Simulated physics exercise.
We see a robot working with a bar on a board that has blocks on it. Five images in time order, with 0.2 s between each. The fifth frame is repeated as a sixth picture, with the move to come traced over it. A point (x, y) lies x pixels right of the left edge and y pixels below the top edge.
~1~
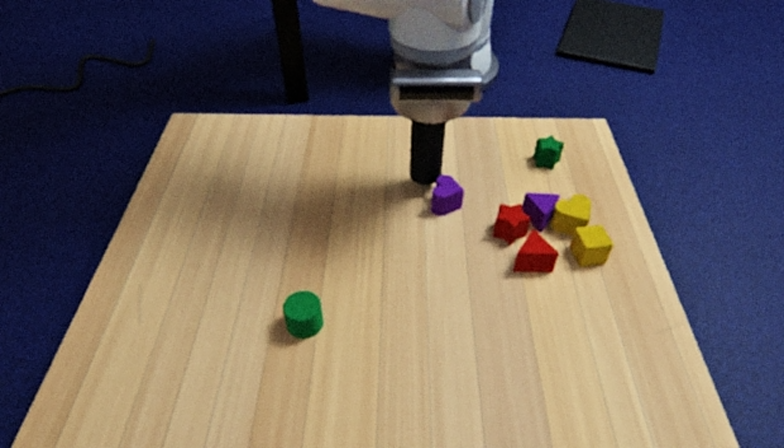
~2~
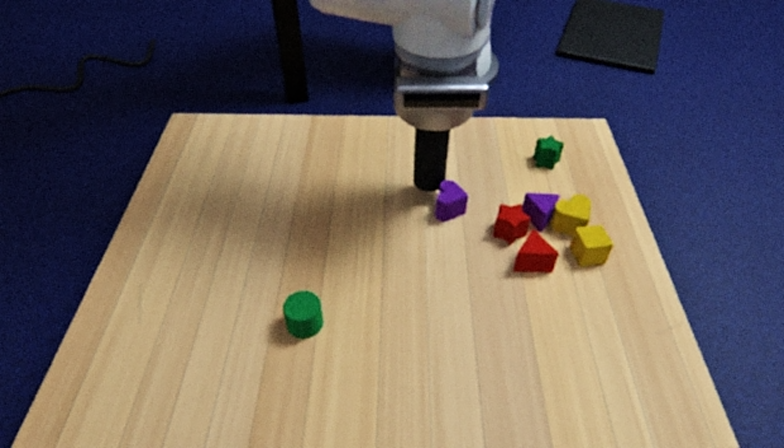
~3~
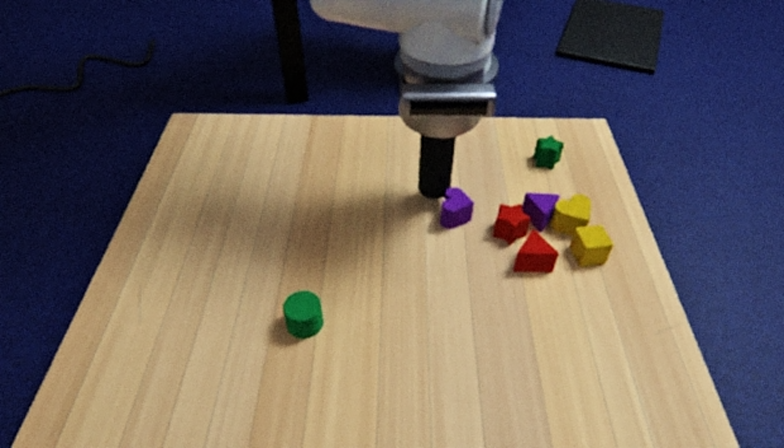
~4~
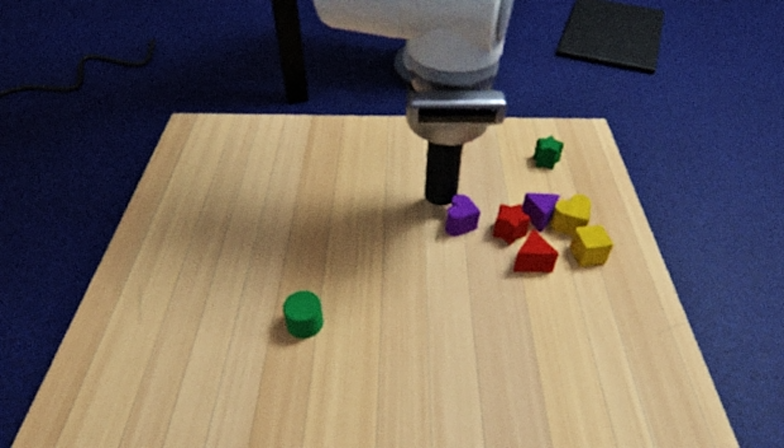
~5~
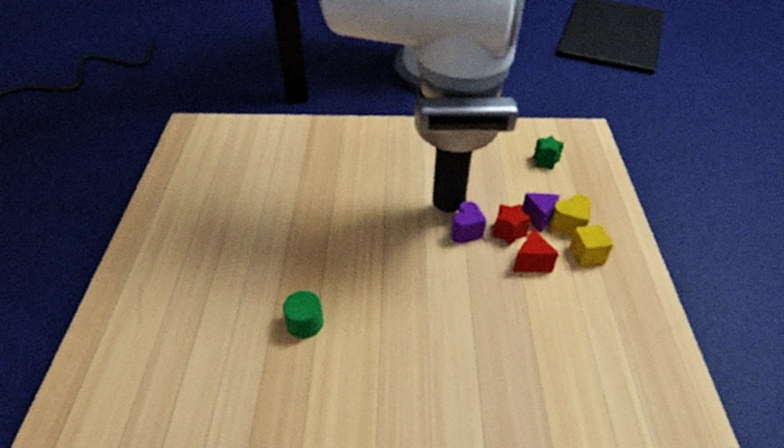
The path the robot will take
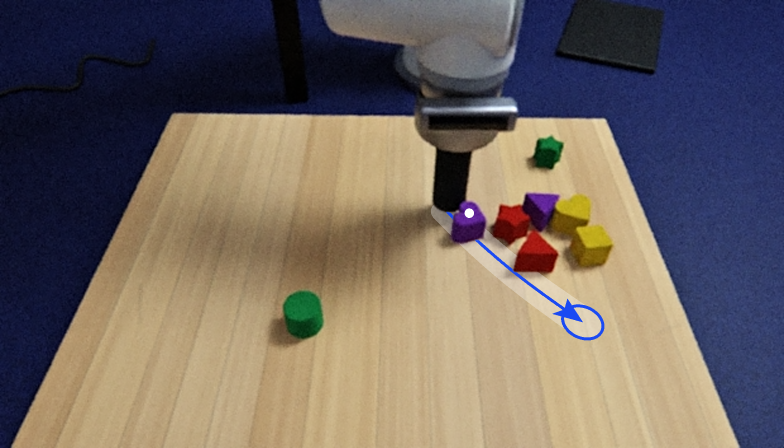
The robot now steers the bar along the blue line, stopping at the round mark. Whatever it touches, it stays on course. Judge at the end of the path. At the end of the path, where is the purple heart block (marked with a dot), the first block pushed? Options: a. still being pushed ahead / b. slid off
Correct choice: B.
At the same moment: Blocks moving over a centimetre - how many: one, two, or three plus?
It should be two.
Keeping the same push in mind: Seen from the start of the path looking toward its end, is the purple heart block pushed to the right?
Short answer: Yes.
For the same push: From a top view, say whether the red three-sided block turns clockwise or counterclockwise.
Its rotation is counterclockwise.
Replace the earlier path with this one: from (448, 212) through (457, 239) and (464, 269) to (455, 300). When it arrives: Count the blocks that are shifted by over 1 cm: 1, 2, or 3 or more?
Answer: One block.
Drawn move, from (448, 212) by way of (505, 265) to (583, 322); the dot is on the purple heart block.
What follows on the original path. One third of the way, bar (487, 237); purple heart block (493, 251), turned 65° clockwise; red star block (516, 215), turned 20° anticlockwise.
Two thirds of the way, bar (532, 273); purple heart block (511, 280), turned 115° clockwise; red star block (517, 215), turned 20° anticlockwise; red three-sided block (561, 254), turned 75° anticlockwise.
At the end, bar (587, 311); purple heart block (512, 281), turned 120° clockwise; red star block (517, 215), turned 20° anticlockwise; red three-sided block (563, 255), turned 85° anticlockwise; yellow square piece still.
